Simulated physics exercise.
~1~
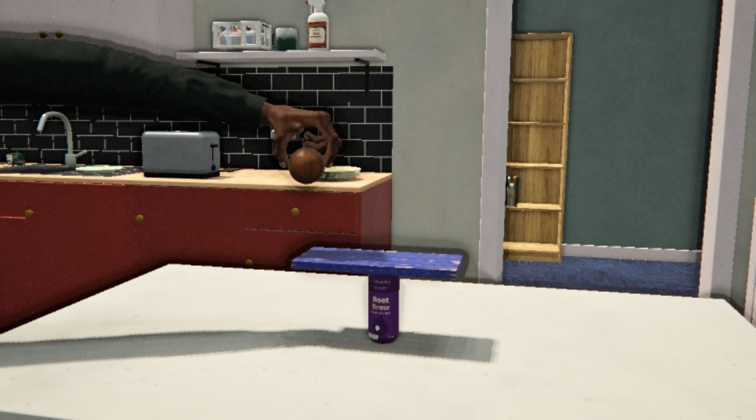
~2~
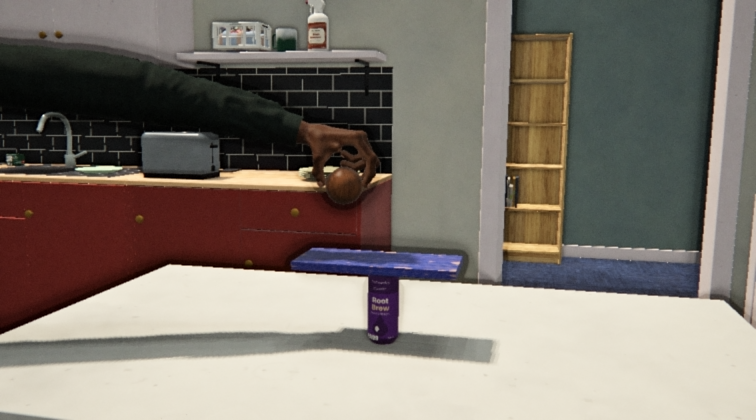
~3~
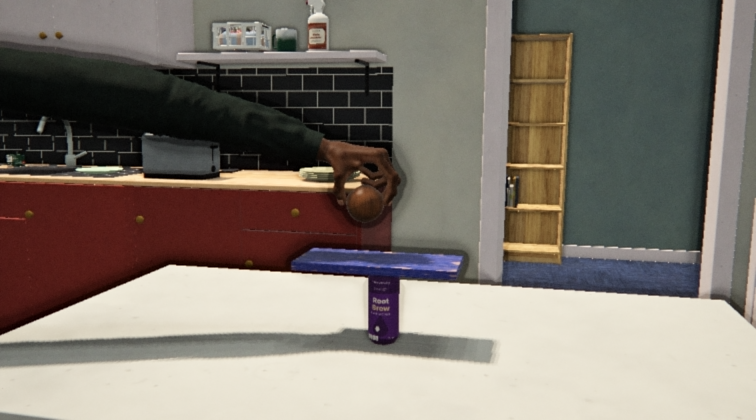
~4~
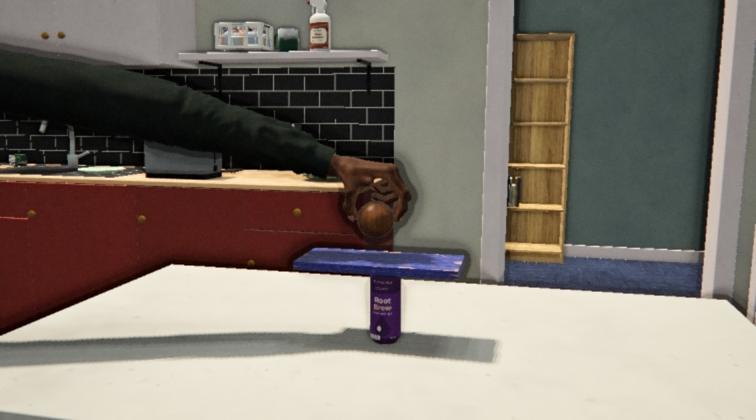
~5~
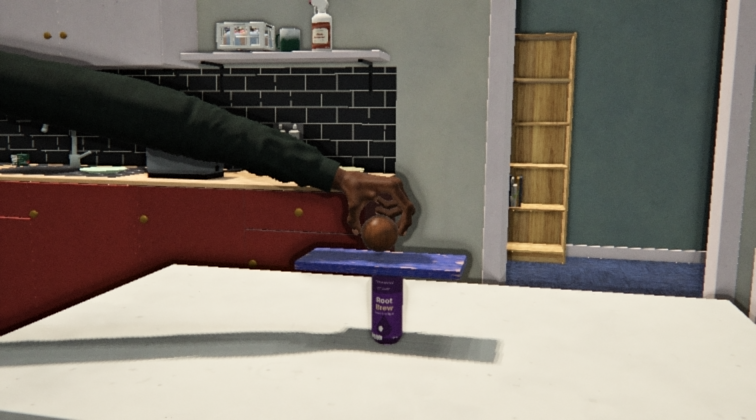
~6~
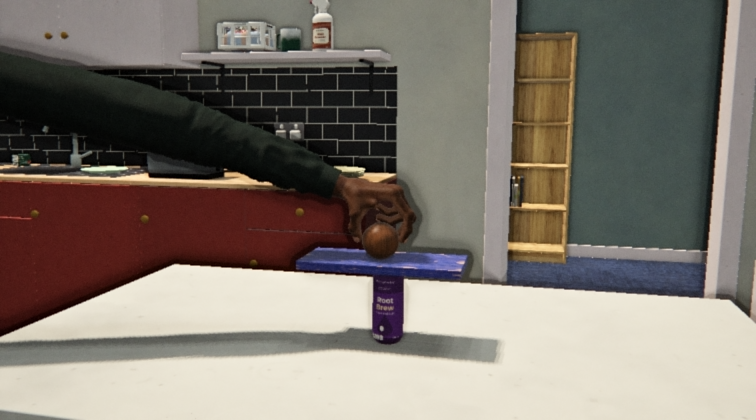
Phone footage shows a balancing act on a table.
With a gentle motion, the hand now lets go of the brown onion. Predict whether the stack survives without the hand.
It never falters.
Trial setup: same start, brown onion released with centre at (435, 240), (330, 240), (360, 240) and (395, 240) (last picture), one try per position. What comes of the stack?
Stands firm, topples, stands firm, stands firm.
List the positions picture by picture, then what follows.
On its way; brown onion (307, 166); purple can (384, 304), in the first frame.
On its way; brown onion (344, 186); purple can (383, 305), in the second frame.
On its way; brown onion (365, 203); purple can (384, 305), in the third frame.
On its way; brown onion (376, 219); purple can (386, 305), in the fourth frame.
On its way; brown onion (380, 233); purple can (387, 304), in the fifth frame.
In place under the hand; brown onion (381, 241); purple can (388, 304), in the sixth frame.
Then, 0.20 s after the last picture, nothing has stirred.
Then, 0.50 s after the last picture, brown onion resting near (381, 241).
At rest, all 3 in place. Seen from the same camera at the end, brown onion near (381, 241). The stack stays up.
